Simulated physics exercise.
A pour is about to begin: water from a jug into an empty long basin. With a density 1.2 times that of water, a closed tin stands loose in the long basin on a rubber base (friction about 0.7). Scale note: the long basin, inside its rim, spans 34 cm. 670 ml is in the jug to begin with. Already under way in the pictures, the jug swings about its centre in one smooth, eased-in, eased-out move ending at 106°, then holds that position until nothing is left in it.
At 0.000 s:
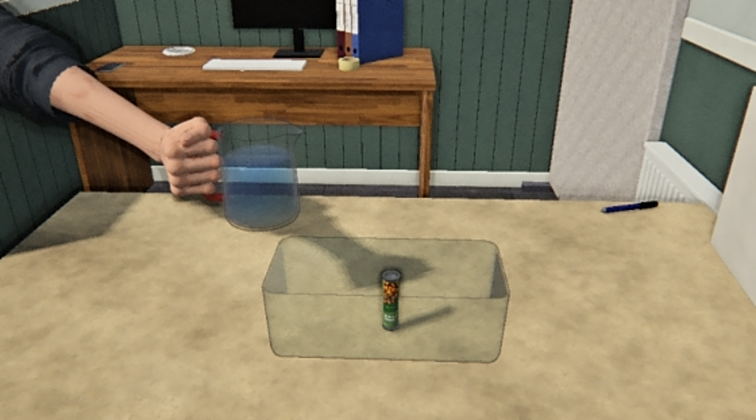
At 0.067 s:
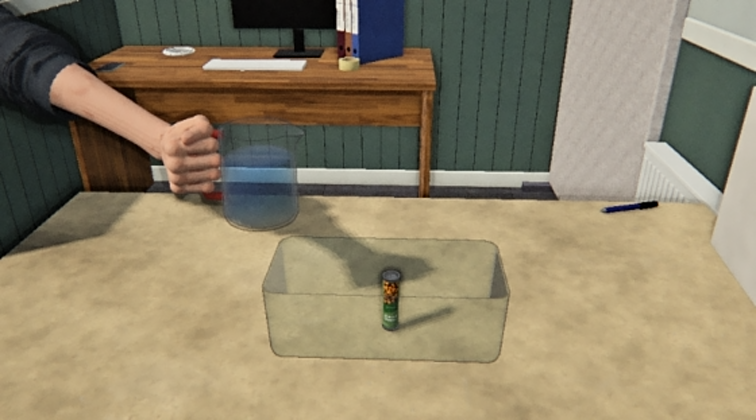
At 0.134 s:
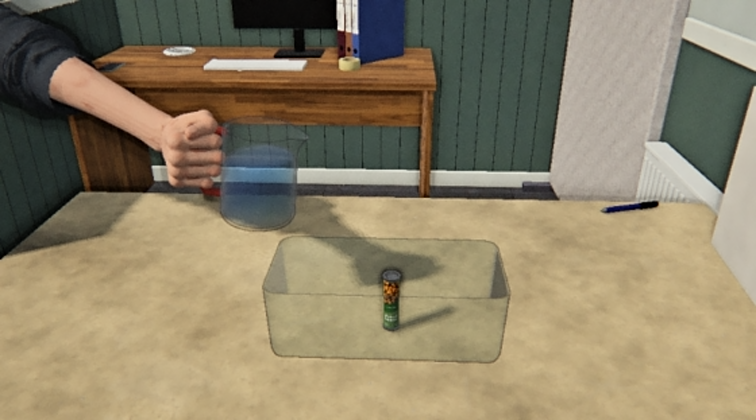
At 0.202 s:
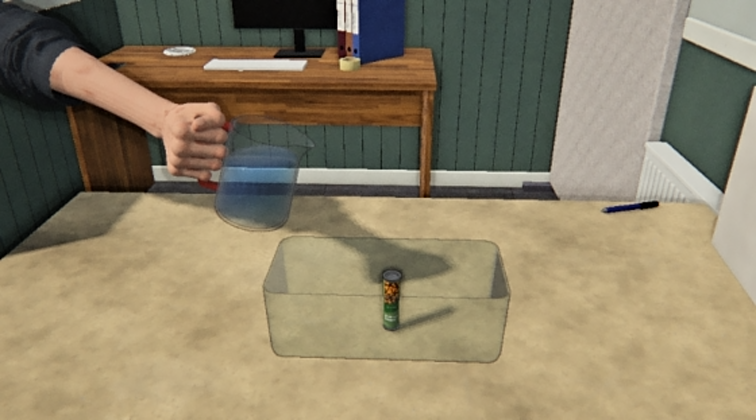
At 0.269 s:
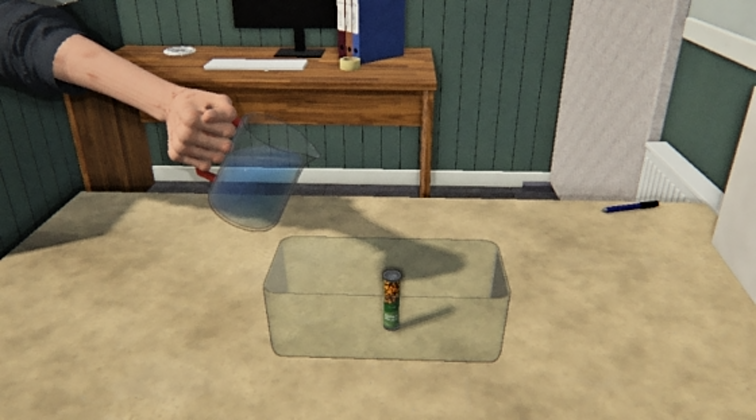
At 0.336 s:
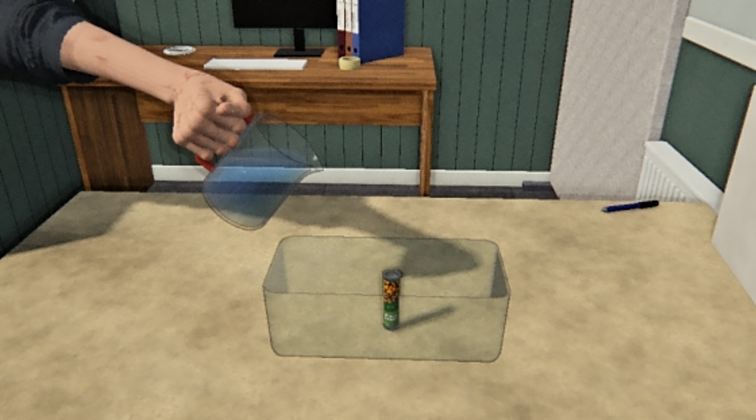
In a room with green panelled walls and a wooden desk holding a keyboard and monitor, a fixed view looks slightly down on a mottled beige tabletop. A clear, empty long basin holds a small orange-and-green tin near its middle, with a dark pen at right. At left, a hand grips a red-handled clear jug of blue water, tilting it steadily rightward, the water shifting inside.
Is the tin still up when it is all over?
It will weather it.
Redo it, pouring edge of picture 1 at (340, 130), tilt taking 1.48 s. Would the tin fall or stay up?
Then the tin comes down.
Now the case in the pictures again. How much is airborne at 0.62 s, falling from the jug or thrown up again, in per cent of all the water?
Near 22 per cent of it all.
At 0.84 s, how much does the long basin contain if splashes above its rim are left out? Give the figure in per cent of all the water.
Around 62 parts in a hundred.
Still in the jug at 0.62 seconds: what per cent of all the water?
70 %.
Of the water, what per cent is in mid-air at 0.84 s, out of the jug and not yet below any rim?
About 16 percent.
By 0.62 s the tilt is 94° and 69 per cent is still to pour; the tin stands where it began.
By 0.84 s the tilt is 106° and 22 per cent is still to pour; the tin stands 1 cm from where it began.
By 1.06 s the tilt is 106° and 4 per cent is still to pour; the tin leans 8°.
By 1.30 s the tilt is 106° and 0 per cent is still to pour; the tin leans 7°.
At rest the tin stands 1 cm from where it began.
